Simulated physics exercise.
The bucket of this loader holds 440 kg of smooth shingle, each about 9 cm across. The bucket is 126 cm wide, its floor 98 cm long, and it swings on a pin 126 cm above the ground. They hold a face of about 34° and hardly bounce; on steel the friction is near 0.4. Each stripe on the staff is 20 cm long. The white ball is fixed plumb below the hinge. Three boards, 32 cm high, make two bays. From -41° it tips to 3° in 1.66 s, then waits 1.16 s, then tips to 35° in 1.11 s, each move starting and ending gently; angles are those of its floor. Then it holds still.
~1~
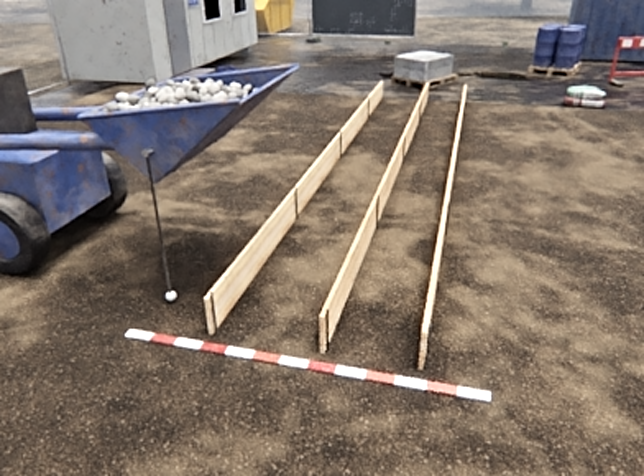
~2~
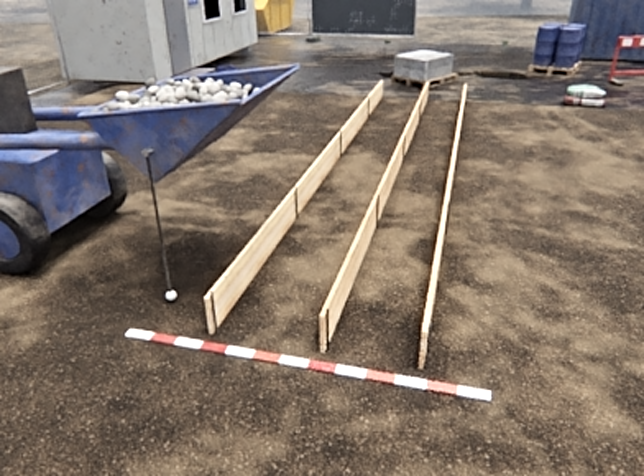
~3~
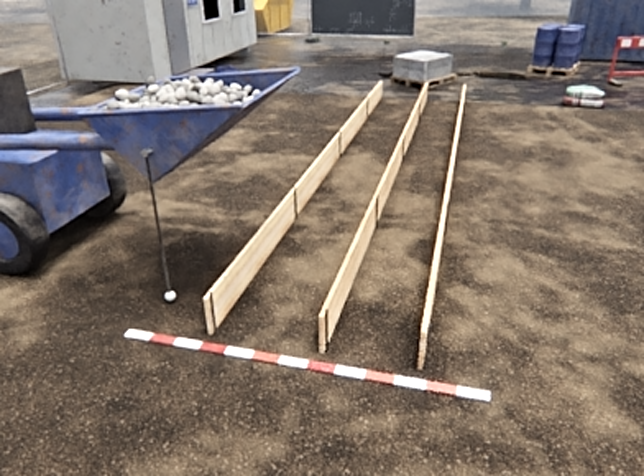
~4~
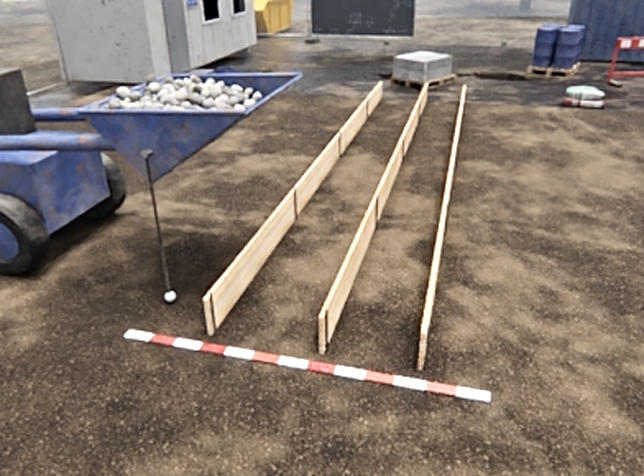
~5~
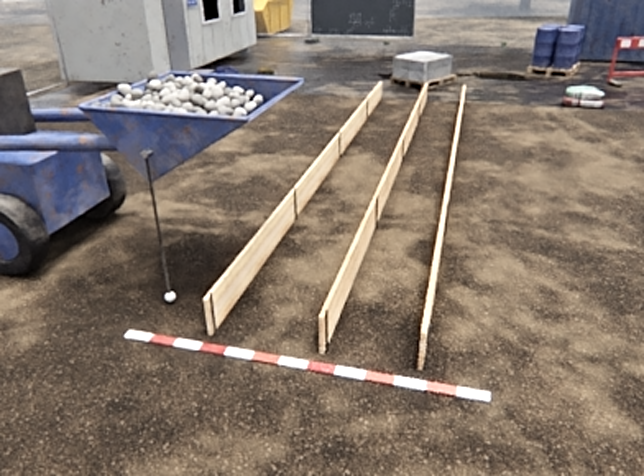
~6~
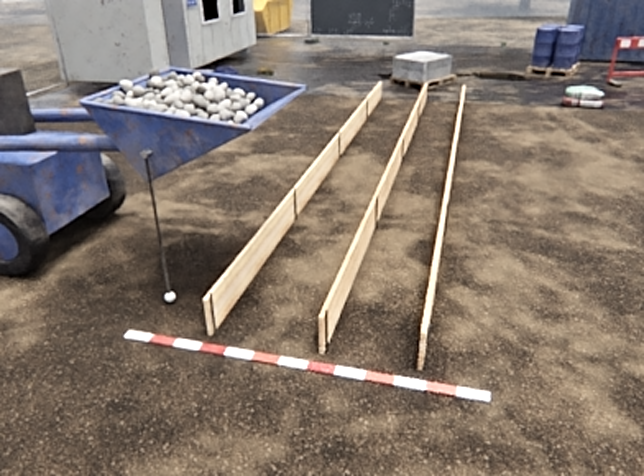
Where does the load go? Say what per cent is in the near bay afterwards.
Close to 100 in a hundred.
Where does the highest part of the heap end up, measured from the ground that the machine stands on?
Some 36 cm above that level.
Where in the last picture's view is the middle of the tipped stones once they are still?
Near (313, 264).
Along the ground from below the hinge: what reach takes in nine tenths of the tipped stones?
Roughly 130 cm ahead of it.
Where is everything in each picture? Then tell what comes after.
In the first frame, lip at (241, 101), floor tilted -41°, highest stones at (189, 90).
In the second frame, lip at (241, 102), floor tilted -40°, highest stones at (189, 89).
In the third frame, the bucket is at -38°, its lip at (243, 106); the top of the load is at (179, 89).
In the fourth frame, lip at (245, 113), floor tilted -36°, highest stones at (178, 87).
In the fifth frame, the bucket is at -32°, its lip at (248, 120); the top of the load is at (174, 85).
In the sixth frame, lip at (251, 129), floor tilted -28°, highest stones at (165, 83).
A little later the floor is at -4°; 100 % in the bucket; the foremost stones are at (239, 141).
Then the floor is at 3°; 100 % in the bucket; the foremost stones are at (261, 156).
Later still the floor is at 35°; 4 % in the bucket, 96 % in the near bay; the foremost stones are at (347, 264).
In the end the floor is at 35°; 0 % in the bucket, 100 % in the near bay; the foremost stones are at (348, 262).
